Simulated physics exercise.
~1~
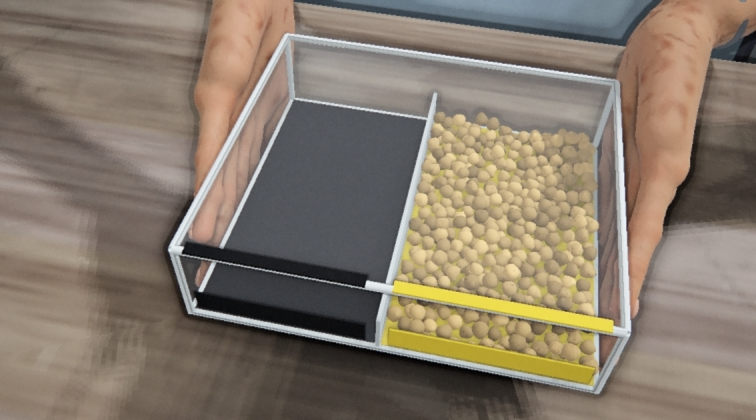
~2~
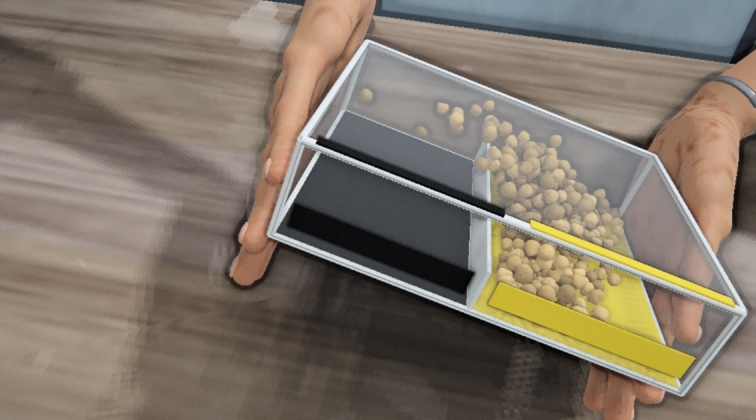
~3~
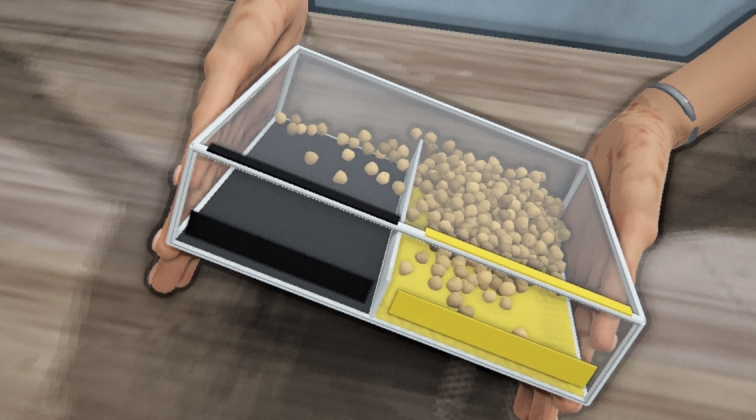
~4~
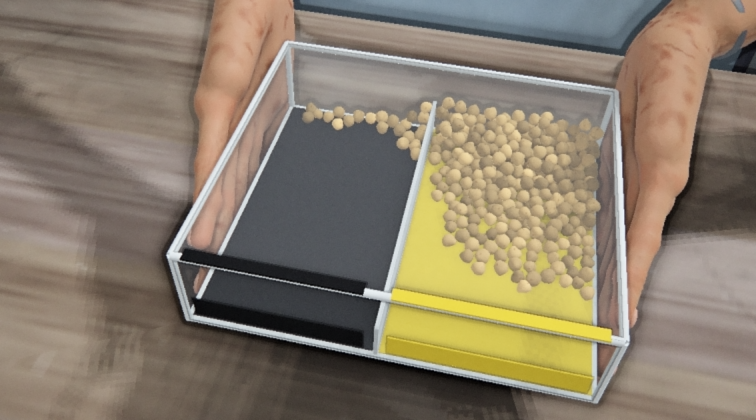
Hands tilt and turn a clear box of chickpeas, and a few spill into the black side.
